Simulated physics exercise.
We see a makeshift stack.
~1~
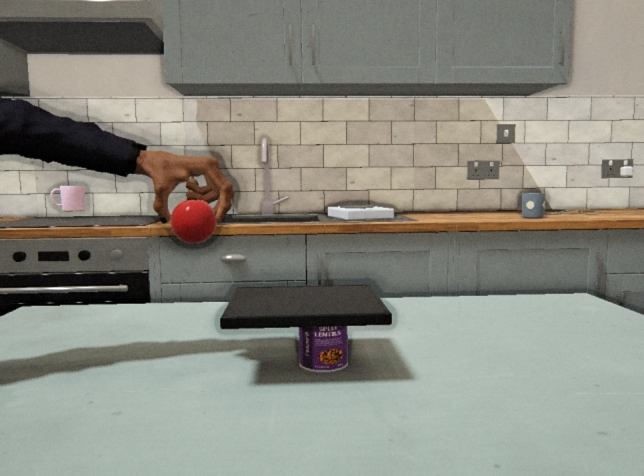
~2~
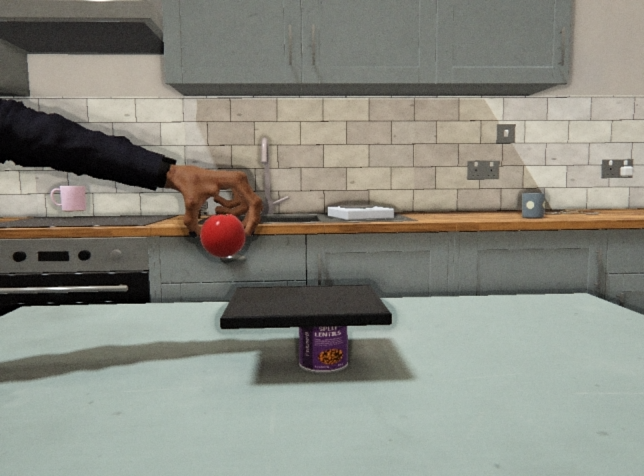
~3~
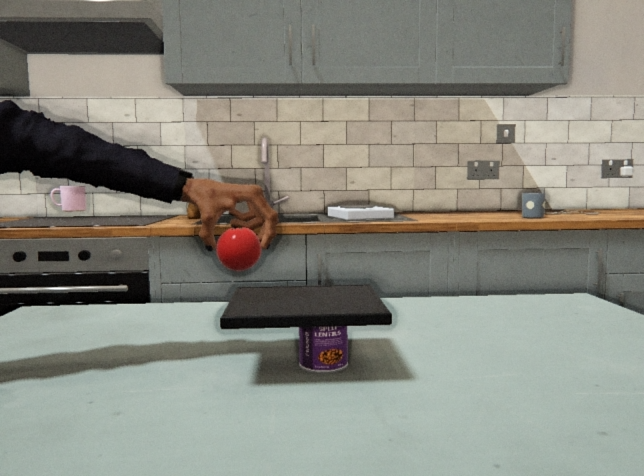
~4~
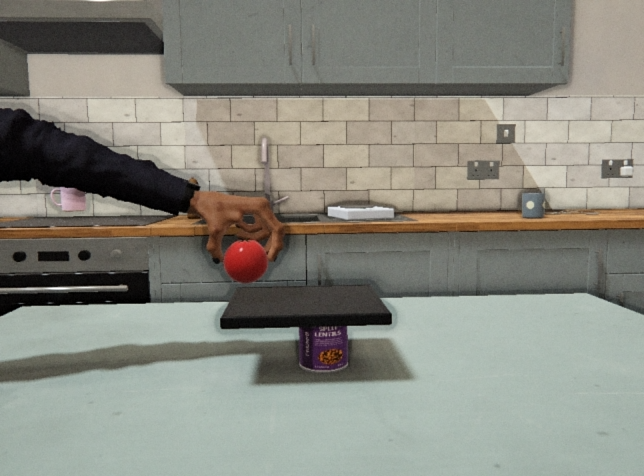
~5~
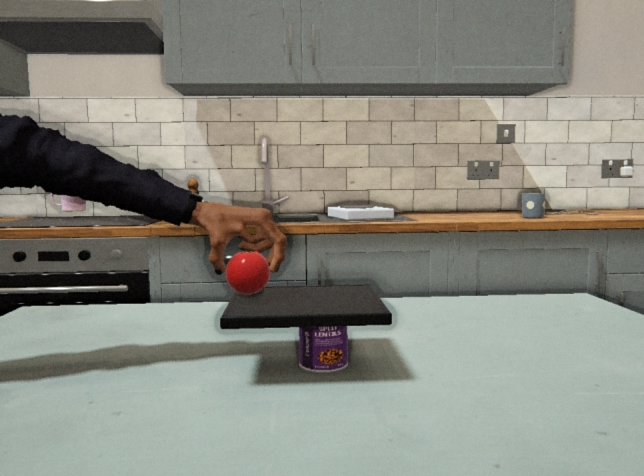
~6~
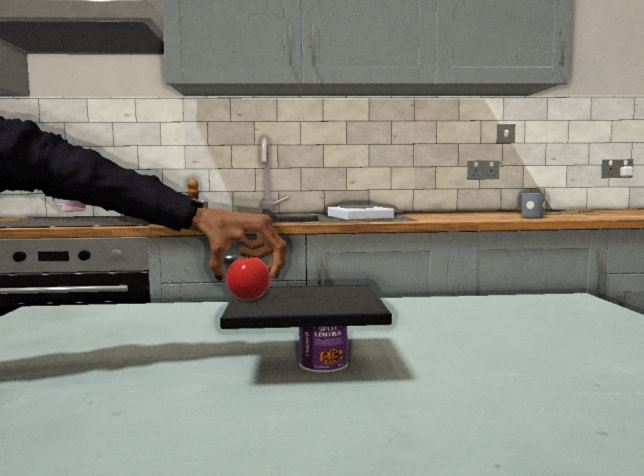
In a kitchen, a hand lowering a red tomato rightward and down onto the left side of a black lid atop a purple can.
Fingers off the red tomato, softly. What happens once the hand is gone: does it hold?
Here the stack comes apart.
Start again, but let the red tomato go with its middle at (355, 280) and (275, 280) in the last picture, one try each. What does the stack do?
In the first case it stays up; in the second case it comes apart.
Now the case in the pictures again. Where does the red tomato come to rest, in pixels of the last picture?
At about (222, 347).
Then, 0.30 s after the last picture, red tomato now fallen; black lid tipped 56° from how it was.
Then, 0.40 s after the last picture, black lid tipped 65° from how it was.
Then, 1.20 s after the last picture, black lid tipped 49° from how it was.
At rest, fallen, red tomato; tipped over in the stack, black lid; purple tin in place. Seen from the same camera at the end, red tomato near (221, 347). The stack gives way.
